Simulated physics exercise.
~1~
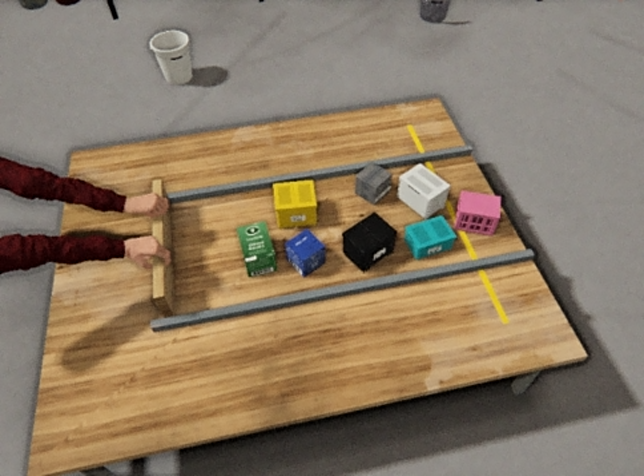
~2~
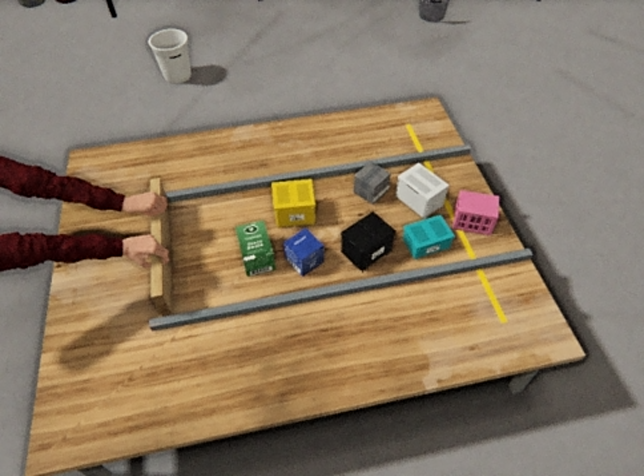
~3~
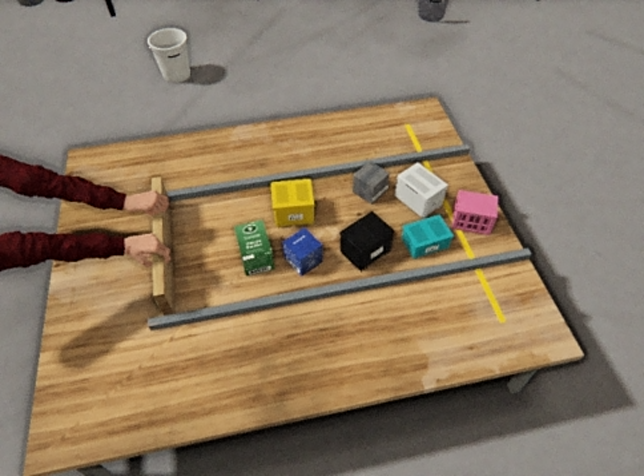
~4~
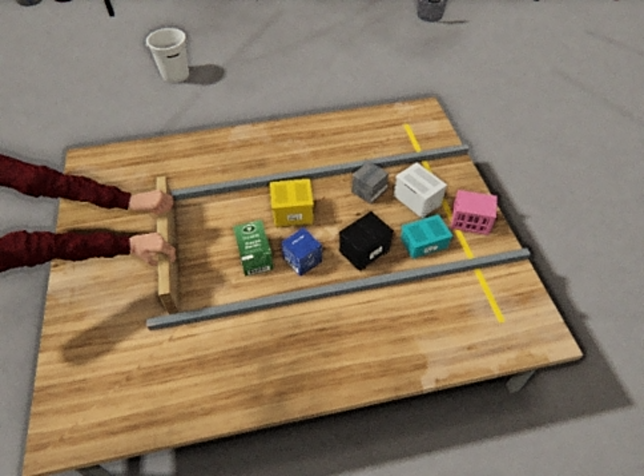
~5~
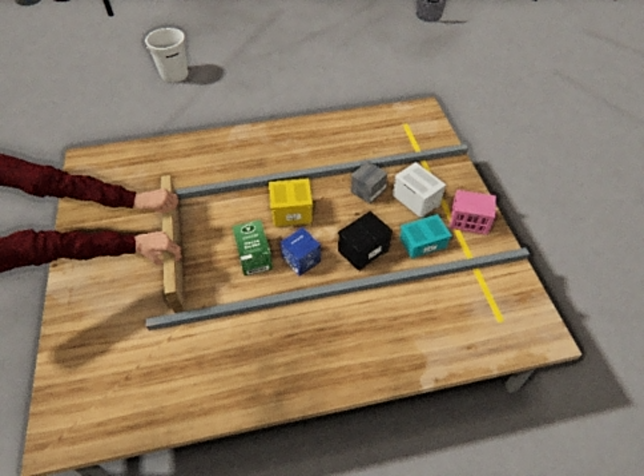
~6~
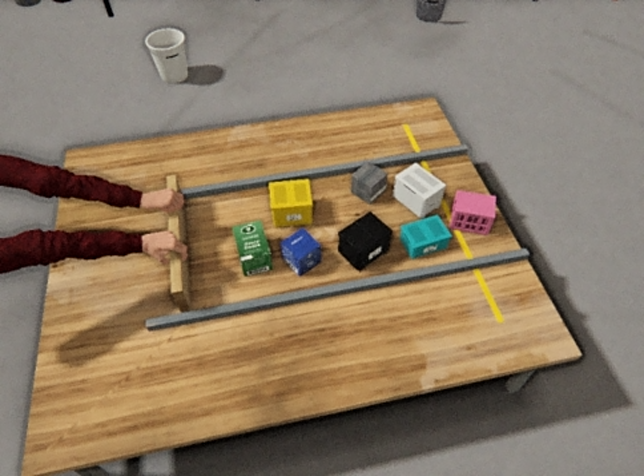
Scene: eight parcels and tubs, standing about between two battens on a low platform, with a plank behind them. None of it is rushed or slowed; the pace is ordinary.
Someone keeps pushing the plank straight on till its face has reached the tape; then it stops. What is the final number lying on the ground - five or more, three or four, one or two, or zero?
It ends with three or four down.
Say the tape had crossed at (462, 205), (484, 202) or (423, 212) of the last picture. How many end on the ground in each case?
The counts come to 6, then 8, then 2.
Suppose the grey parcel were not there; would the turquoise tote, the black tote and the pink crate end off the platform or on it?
In that case the turquoise tote winds up down, the black tote winds up down, and the pink crate winds up down.
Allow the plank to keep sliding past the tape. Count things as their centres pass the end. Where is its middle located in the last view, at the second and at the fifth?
Pixels, in order: Around (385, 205), around (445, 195).
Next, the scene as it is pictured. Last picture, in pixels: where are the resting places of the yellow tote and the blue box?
Middles: Around (457, 176) and around (504, 225).
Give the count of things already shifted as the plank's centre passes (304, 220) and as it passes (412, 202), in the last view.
First 5, then 8.
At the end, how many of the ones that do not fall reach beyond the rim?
The number is 3.
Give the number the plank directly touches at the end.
Count: 2.
A little later, none off yet; pink crate at rest near (473, 213); white tote at rest near (418, 191); turquoise tote at rest near (425, 238).
Next, none off yet; pink crate shifted a little near (491, 209); white tote at rest near (418, 191); turquoise tote shifted about its own width near (464, 238).
Later still, one off so far; pink crate fallen near (539, 261); white tote shifted about its own width near (448, 193); turquoise tote tilted a little near (530, 236).
When it is over, the number that fall off is three or four; down, black tote, turquoise tote and pink crate.
